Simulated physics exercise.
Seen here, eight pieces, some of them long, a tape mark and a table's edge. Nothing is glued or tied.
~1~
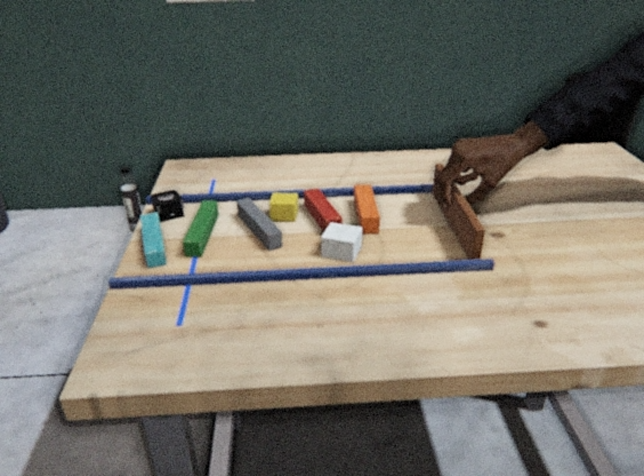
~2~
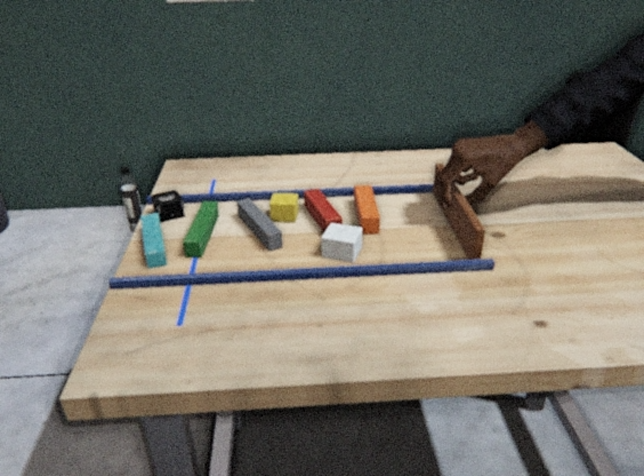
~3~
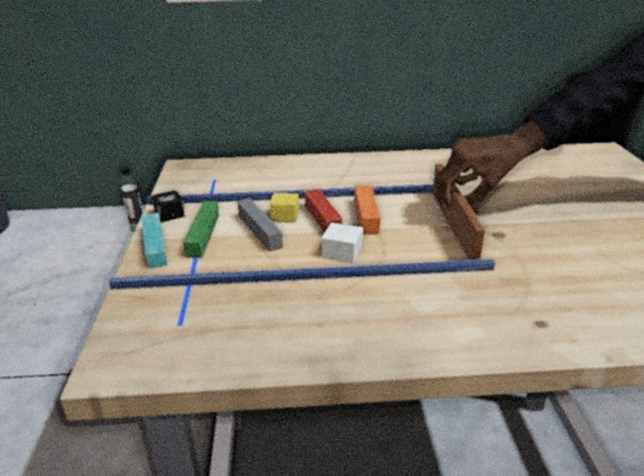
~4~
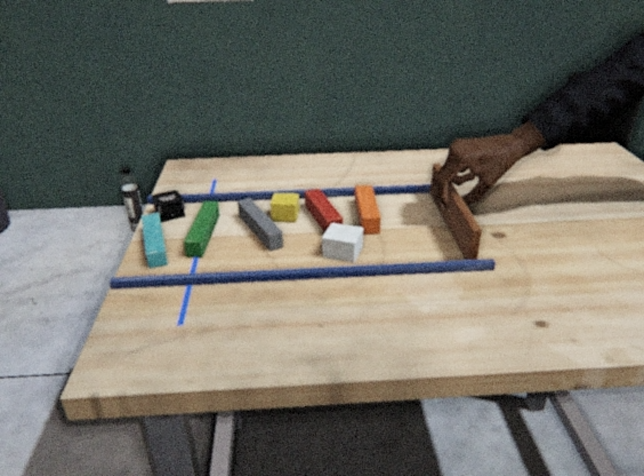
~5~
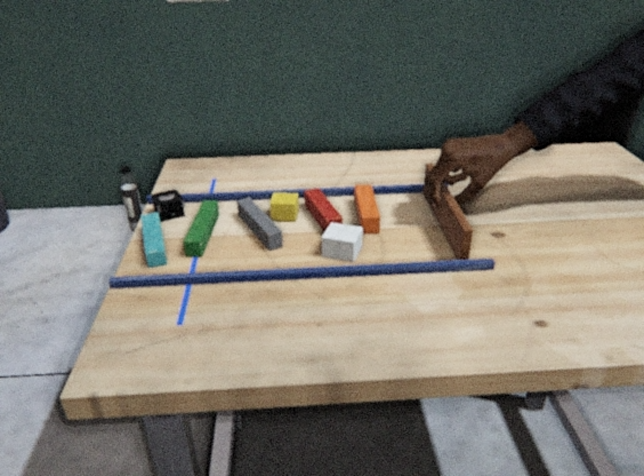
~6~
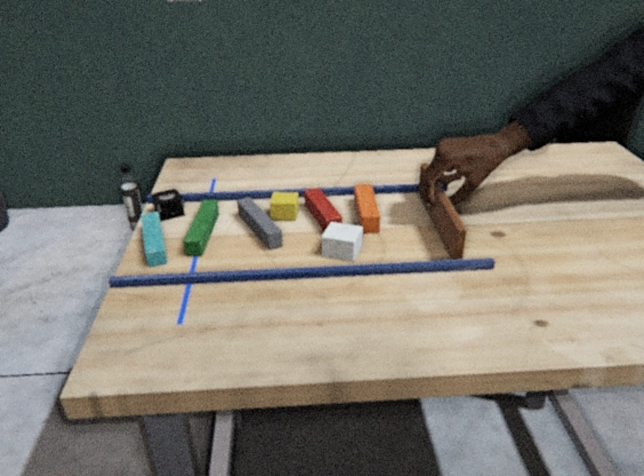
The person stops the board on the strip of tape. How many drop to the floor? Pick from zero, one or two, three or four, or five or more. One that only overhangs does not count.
As it turns out, the number that fall off is one or two.
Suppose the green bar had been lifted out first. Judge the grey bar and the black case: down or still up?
The grey bar does not fall; the black case drops off.
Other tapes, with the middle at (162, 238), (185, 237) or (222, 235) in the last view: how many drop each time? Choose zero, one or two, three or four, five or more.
The falls would be five or over; either three or four; none.
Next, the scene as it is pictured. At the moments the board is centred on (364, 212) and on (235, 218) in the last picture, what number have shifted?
1 and 8.
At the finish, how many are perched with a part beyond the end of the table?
Overhanging: 2.
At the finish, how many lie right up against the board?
2 of them.
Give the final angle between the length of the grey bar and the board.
Some 40 degrees.
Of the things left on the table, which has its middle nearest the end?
It is the green bar.
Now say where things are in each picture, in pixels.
In the first picture, turquoise bar (153, 239); black case (168, 206); green bar (202, 228); board (455, 209); tape (200, 237).
In the second picture, black case (168, 206); red bar (322, 212).
In the third picture, green bar (203, 228); yellow block (285, 208).
In the fourth picture, turquoise bar (154, 239); board (453, 209).
In the fifth picture, black case (168, 206); white block (342, 242).
In the sixth picture, turquoise bar (153, 238); black case (168, 205); green bar (202, 227); board (439, 209); tape (201, 236).
Early on, none off yet; turquoise bar at rest near (153, 238); black case at rest near (168, 205); green bar at rest near (202, 227).
A while later, none off yet; turquoise bar travelled a little near (143, 242); black case moving near (163, 204); green bar travelled a little near (164, 233).
Finally, the number that fall off is one or two; lost, black case and turquoise bar.
